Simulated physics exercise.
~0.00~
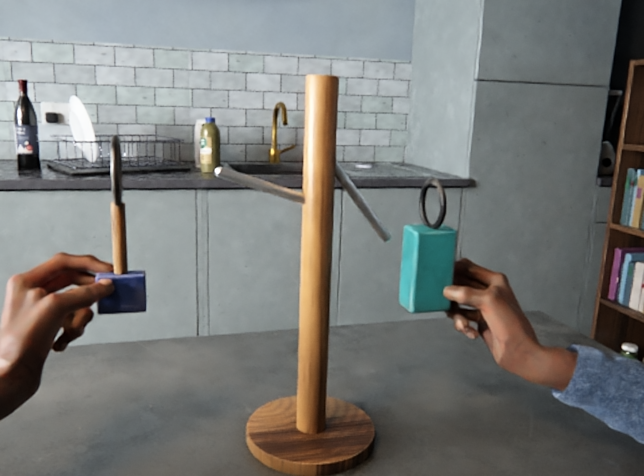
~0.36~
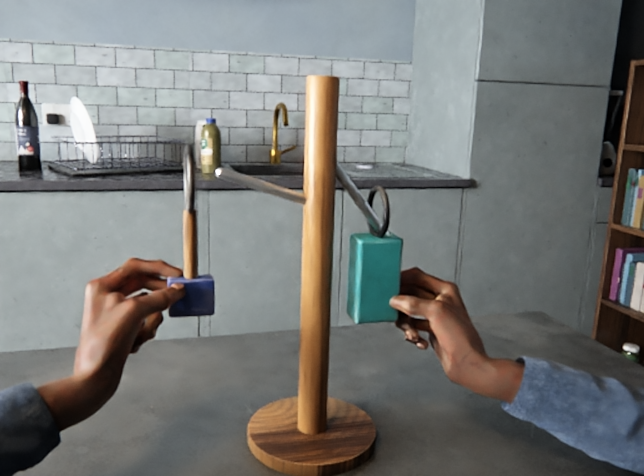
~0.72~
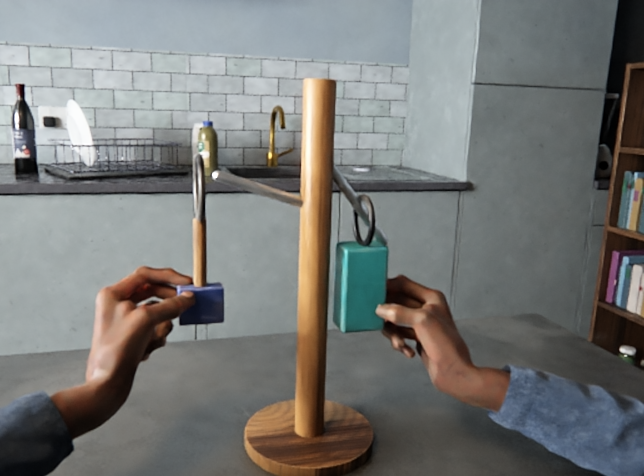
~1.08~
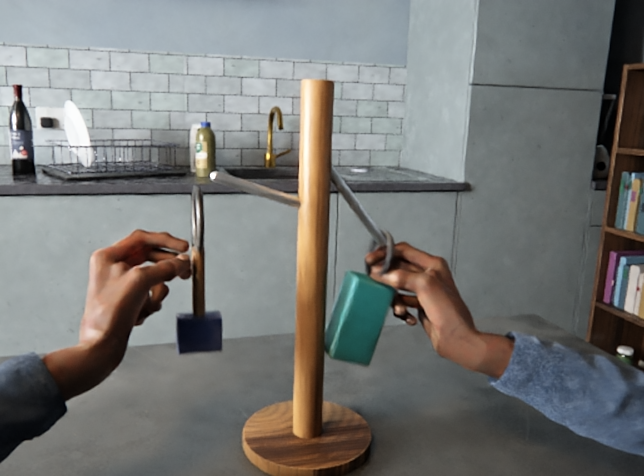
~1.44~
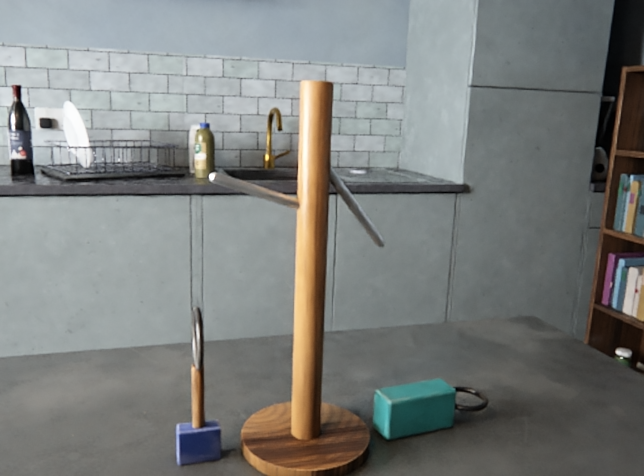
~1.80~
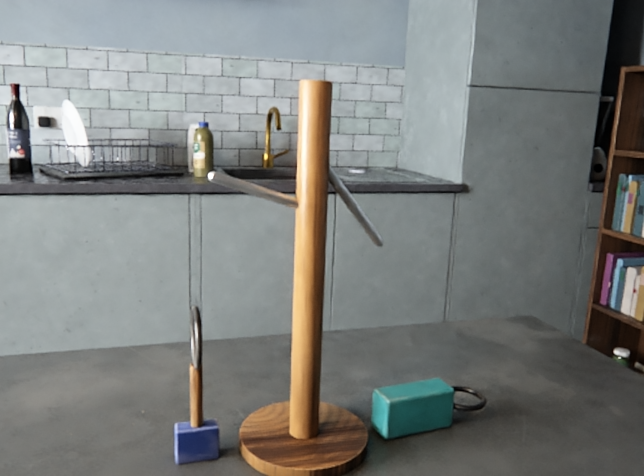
Two hands in blue sleeves hold objects on either side of a wooden stand with a slanting peg on each side, seen from across a grey table in a kitchen. The left hand holds a blue block with a wooden handle and a loop, and the right holds a turquoise pouch with a dark ring. Both hands move inward, bringing the loops up to the pegs. The pouch tilts as the hands shift to the loops, then both are released. Neither stays hung, and the blue piece ends upright on the table at left while the pouch lies on its side at right.
